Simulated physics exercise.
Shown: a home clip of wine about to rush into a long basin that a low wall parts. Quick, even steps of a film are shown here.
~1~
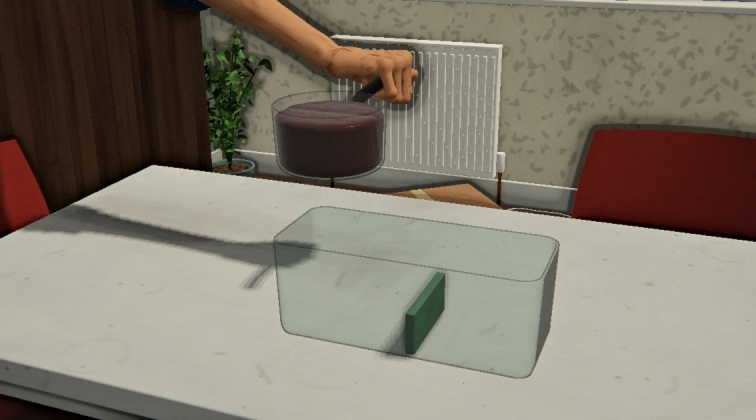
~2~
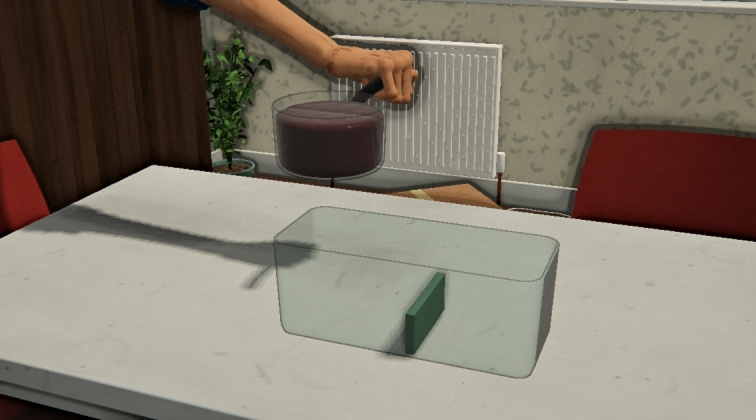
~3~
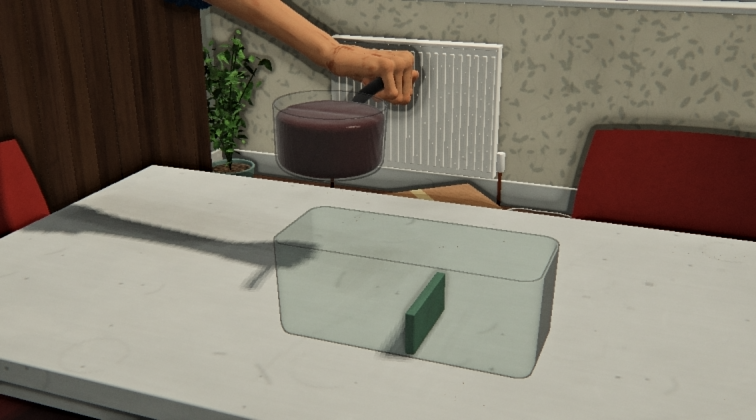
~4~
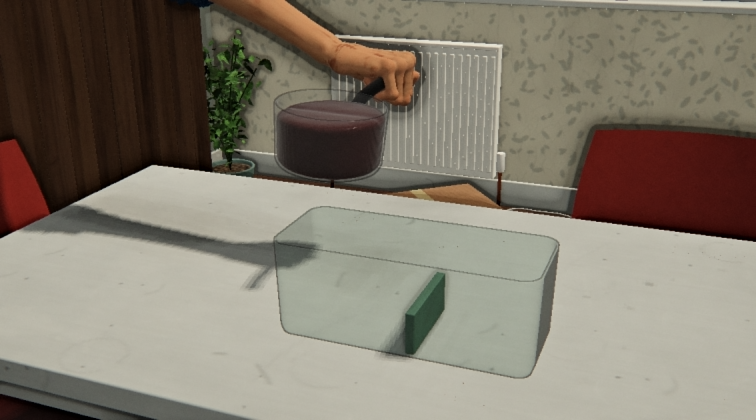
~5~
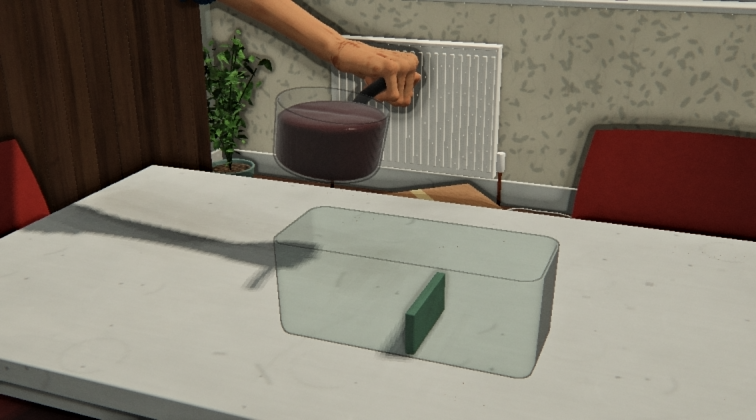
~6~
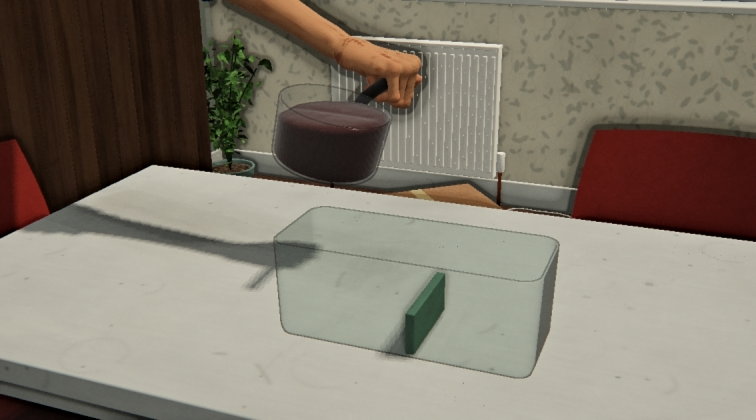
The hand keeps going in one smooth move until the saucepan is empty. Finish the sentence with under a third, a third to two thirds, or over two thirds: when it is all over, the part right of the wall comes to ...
When it is all over, the part right of the wall comes to a third to two thirds.
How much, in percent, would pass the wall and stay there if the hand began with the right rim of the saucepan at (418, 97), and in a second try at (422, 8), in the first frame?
First try: Near 95 percent; second try: Near 90 percent.
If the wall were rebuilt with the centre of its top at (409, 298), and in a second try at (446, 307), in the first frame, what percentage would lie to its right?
Roughly 75 per cent, and 30 per cent.
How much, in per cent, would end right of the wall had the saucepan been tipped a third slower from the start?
I'd estimate about 65 percent ends up there.
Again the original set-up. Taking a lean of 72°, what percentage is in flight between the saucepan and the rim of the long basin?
It works out to about 30 percent.
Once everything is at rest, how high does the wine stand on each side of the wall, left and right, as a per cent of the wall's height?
On the left it is 30 per cent, on the right 50.
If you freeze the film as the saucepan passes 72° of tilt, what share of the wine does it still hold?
About 55 % remains.
A moment on, the tilt is 72° and 56 per cent is still to pour, 3 is left of the wall and 11 right of it.
Next, the tilt is 99° and 12 per cent is still to pour, 21 is left of the wall and 59 right of it.
Then the tilt is 100° and 1 per cent is still to pour, 37 is left of the wall and 60 right of it.
Later the tilt is 100° and 0 per cent is still to pour, 39 is left of the wall and 60 right of it.
At rest 40 per cent lies left of the wall, 60 right of it and 0 outside.
